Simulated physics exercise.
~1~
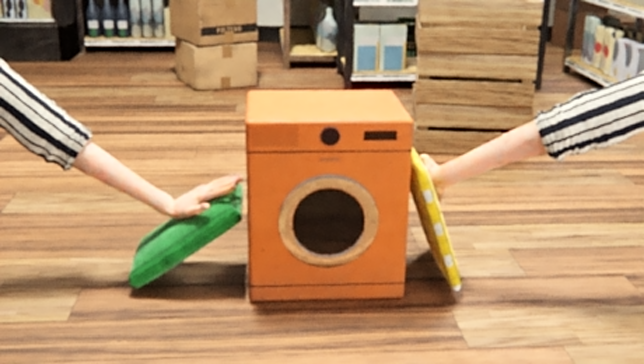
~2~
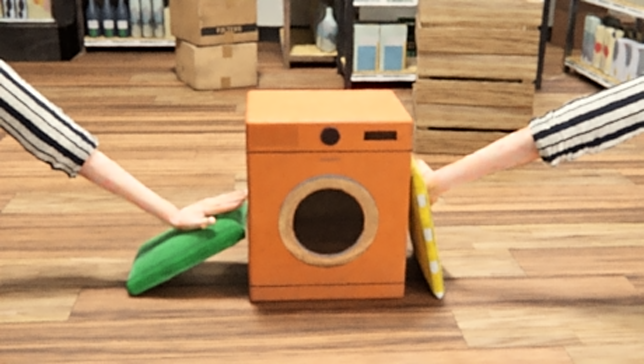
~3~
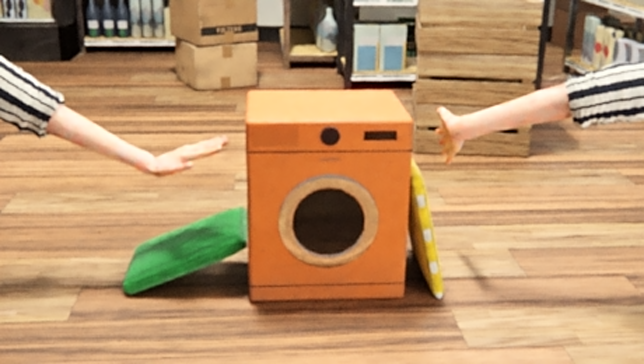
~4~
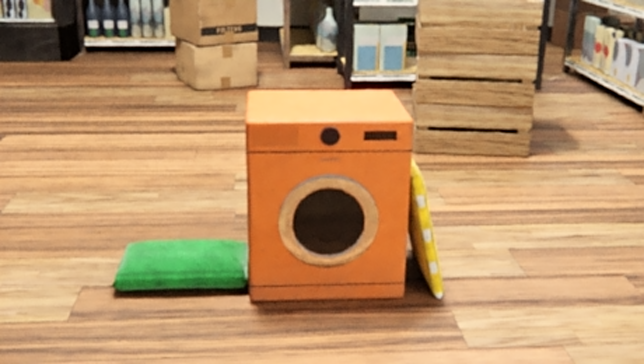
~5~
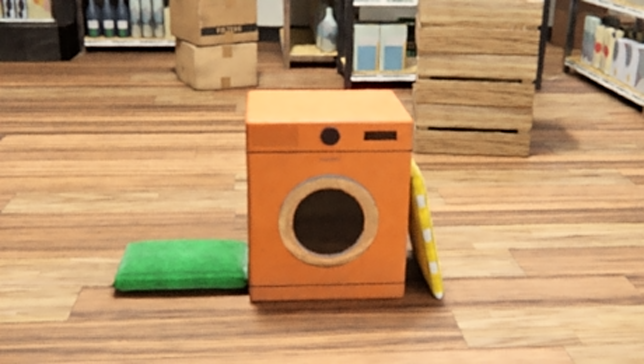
A green soft bag and a yellow checked seat pad are held by two hands in striped sleeves against the left and right sides of an orange machine with a round dark window. The still camera faces it from the front on a wooden floor, with shelves, cardboard boxes and wooden crates behind. The hands lower the bag a little and settle the pad closer to the machine. Then both hands let go and draw back out of view. The bag slides down and ends flat on the floor, while the pad stays leaning on the right side.
